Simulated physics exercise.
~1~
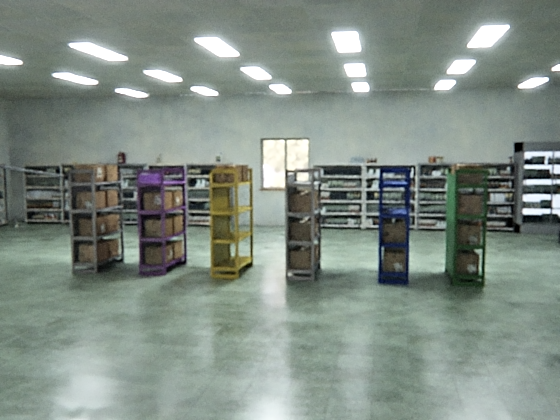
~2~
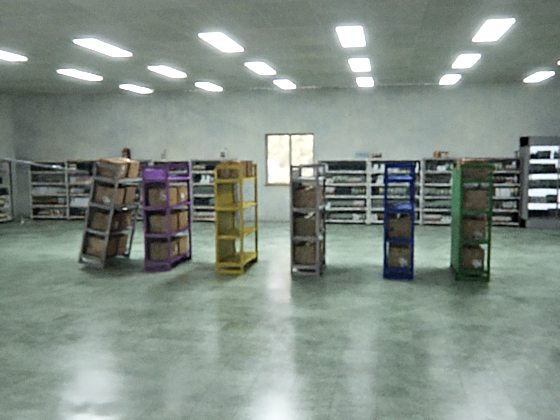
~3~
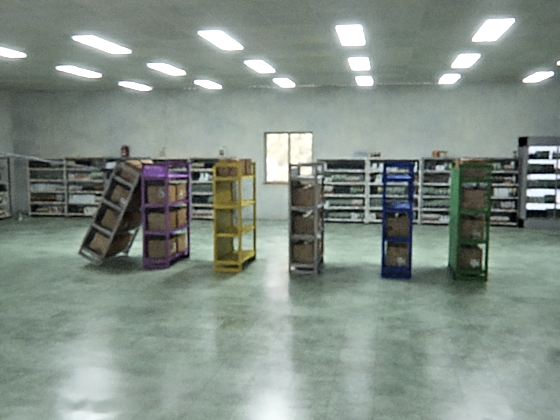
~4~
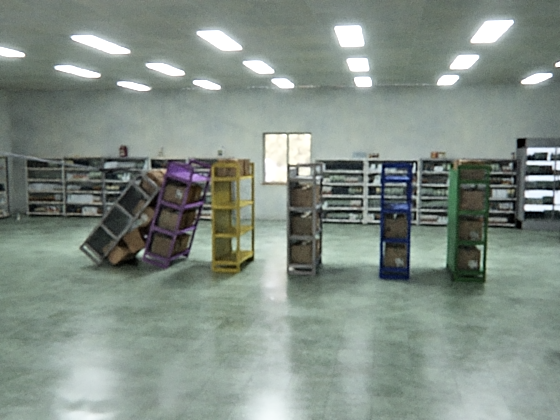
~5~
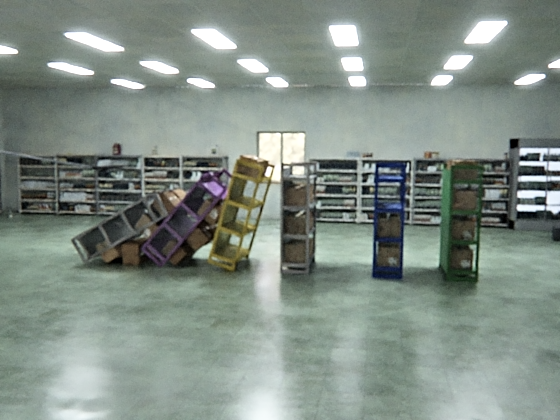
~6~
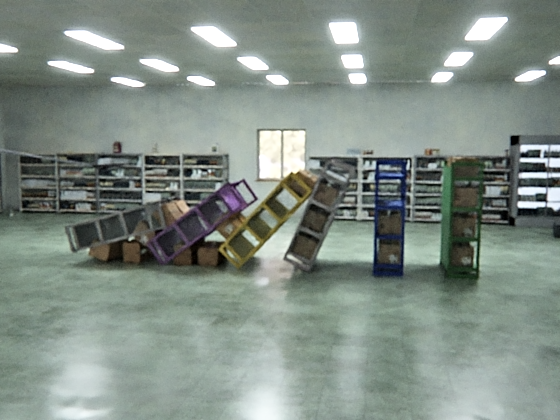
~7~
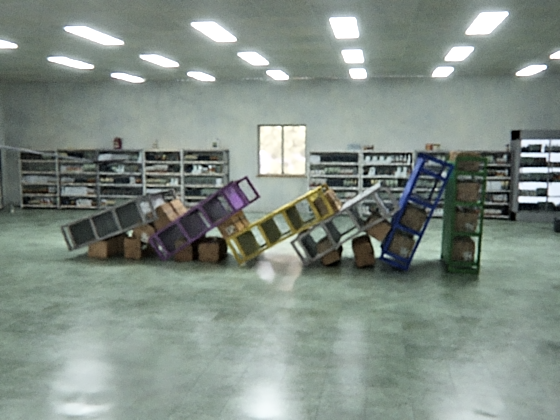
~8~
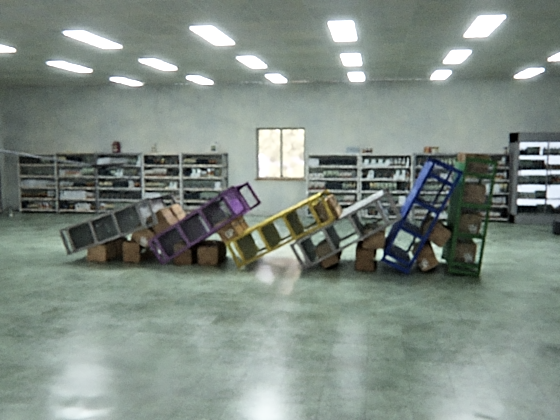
The clip shows six box-loaded racks standing in a row in a large room as the leftmost tips right, setting off a chain of toppling racks and spilling boxes, until the blue one leans against the green rack, which stays standing at the right end.
